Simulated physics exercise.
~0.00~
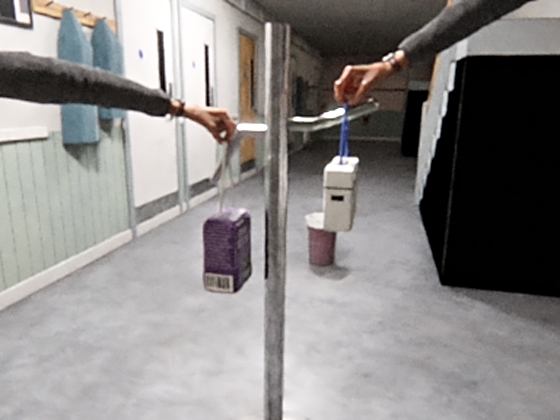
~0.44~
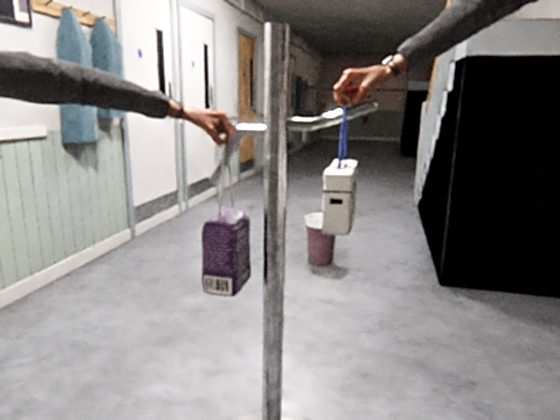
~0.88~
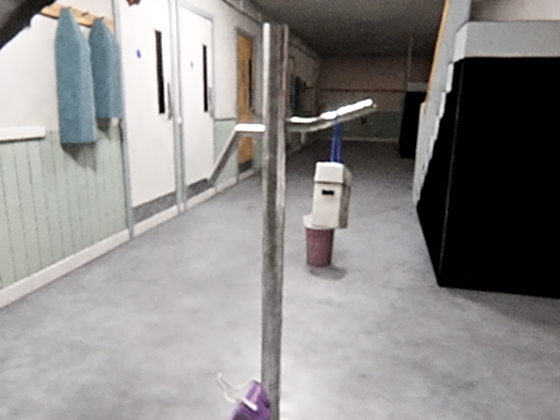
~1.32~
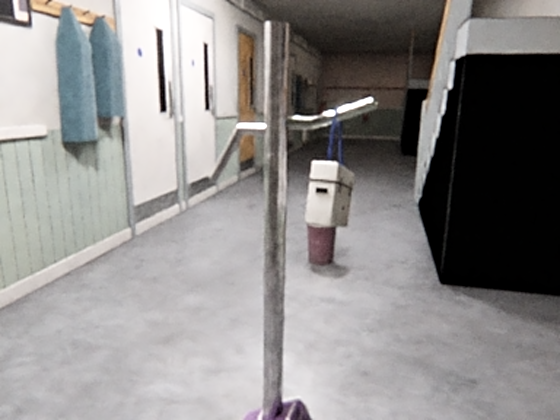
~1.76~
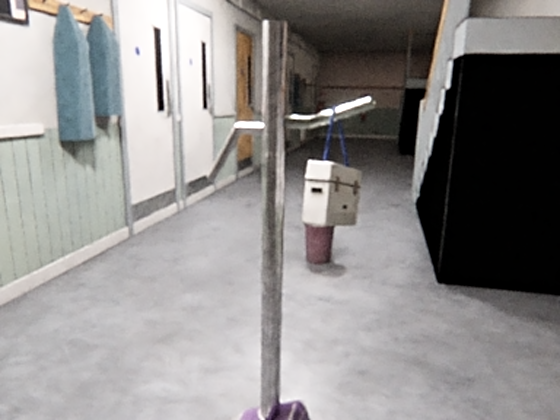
Two hands let go, and the purple sack drops to the floor while the white case hangs.
